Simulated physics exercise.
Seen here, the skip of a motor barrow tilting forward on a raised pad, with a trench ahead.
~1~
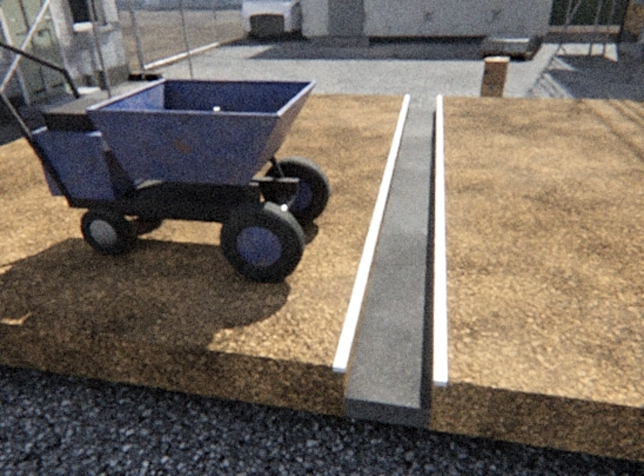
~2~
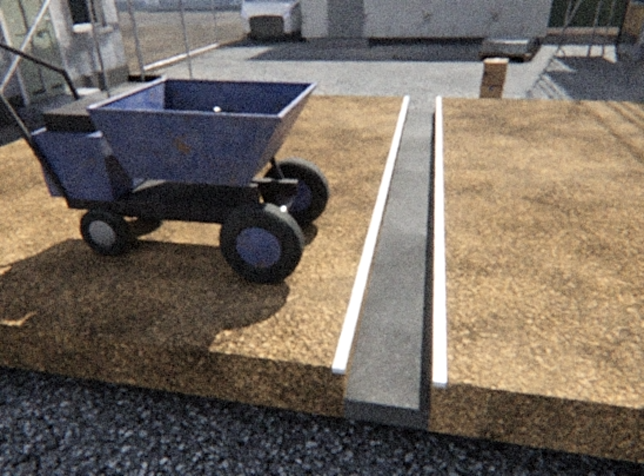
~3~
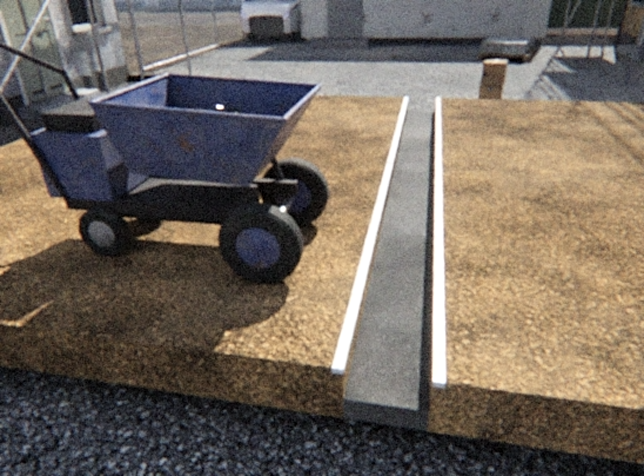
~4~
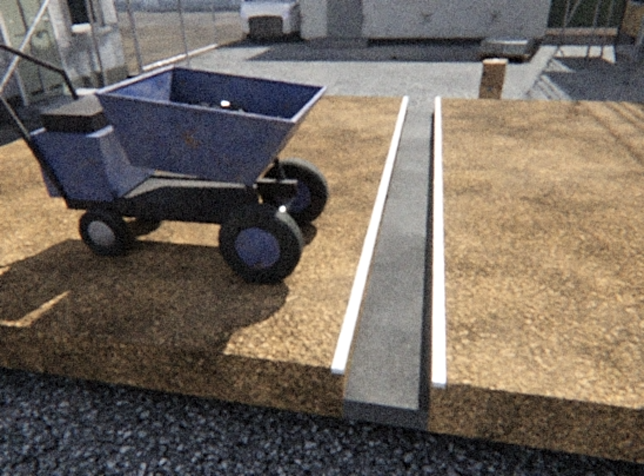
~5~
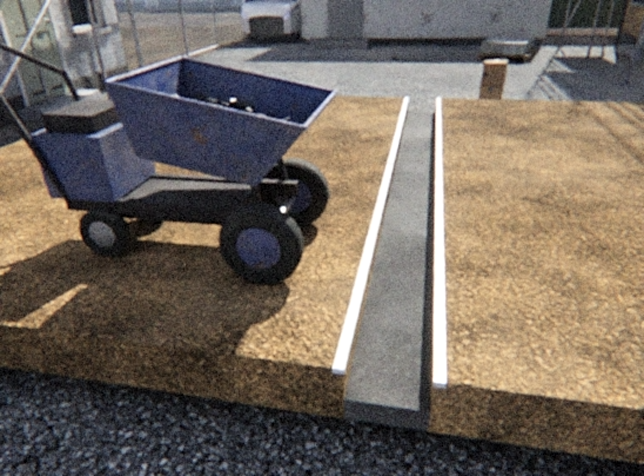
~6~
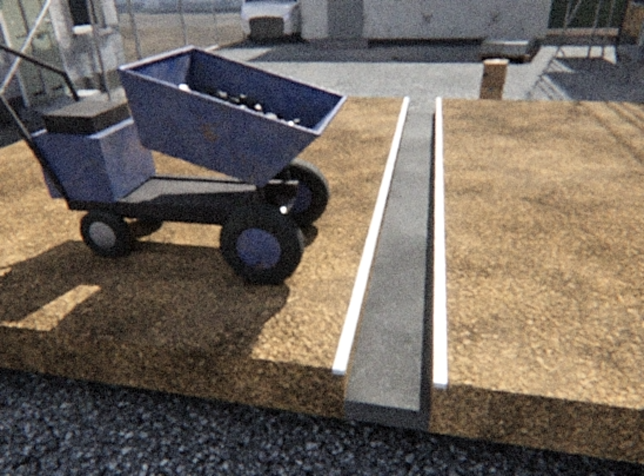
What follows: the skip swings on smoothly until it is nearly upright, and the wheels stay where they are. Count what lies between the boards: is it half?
The trench ends with the larger part of it.
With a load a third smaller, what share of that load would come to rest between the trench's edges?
Roughly 80 in a hundred.
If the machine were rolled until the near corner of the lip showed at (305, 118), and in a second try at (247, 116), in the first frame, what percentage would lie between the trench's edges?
First some 40, then 100 per cent.
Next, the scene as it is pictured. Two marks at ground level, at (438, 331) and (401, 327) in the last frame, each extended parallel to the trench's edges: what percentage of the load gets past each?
Near 30 % and 70 %.
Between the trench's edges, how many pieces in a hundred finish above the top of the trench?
It comes to 5 per cent or so.
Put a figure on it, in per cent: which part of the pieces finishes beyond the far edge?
Close to 30 per cent.
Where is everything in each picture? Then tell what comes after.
In the first picture, lip of the skip (277, 117), level; top of the load (213, 125), lumps of coal; first edge of the trench (351, 319); far edge (440, 329), the trench over half as wide as the skip, and about half as deep as wide.
In the second picture, lip of the skip (278, 119), level; top of the load (213, 125).
In the third picture, lip of the skip (284, 121), tipped barely; top of the load (208, 118).
In the fourth picture, lip of the skip (292, 123), tipped a little; top of the load (190, 116).
In the fifth picture, lip of the skip (304, 129), tipped a little; top of the load (198, 110).
In the sixth picture, lip of the skip (317, 136), tipped clearly; top of the load (192, 115); first edge of the trench (351, 321); far edge (440, 331).
Just after the last frame, skip tipped steeply; every one in the skip.
A moment on, skip tipped right over; the larger part in the skip; about a tenth in or heaped over the trench; just a few beyond it.
Further on, skip tipped right over; about a tenth in the skip; roughly two thirds in or heaped over the trench; roughly a quarter beyond it.
When it is over, skip tipped right over; roughly two thirds in or heaped over the trench; roughly a quarter beyond it.
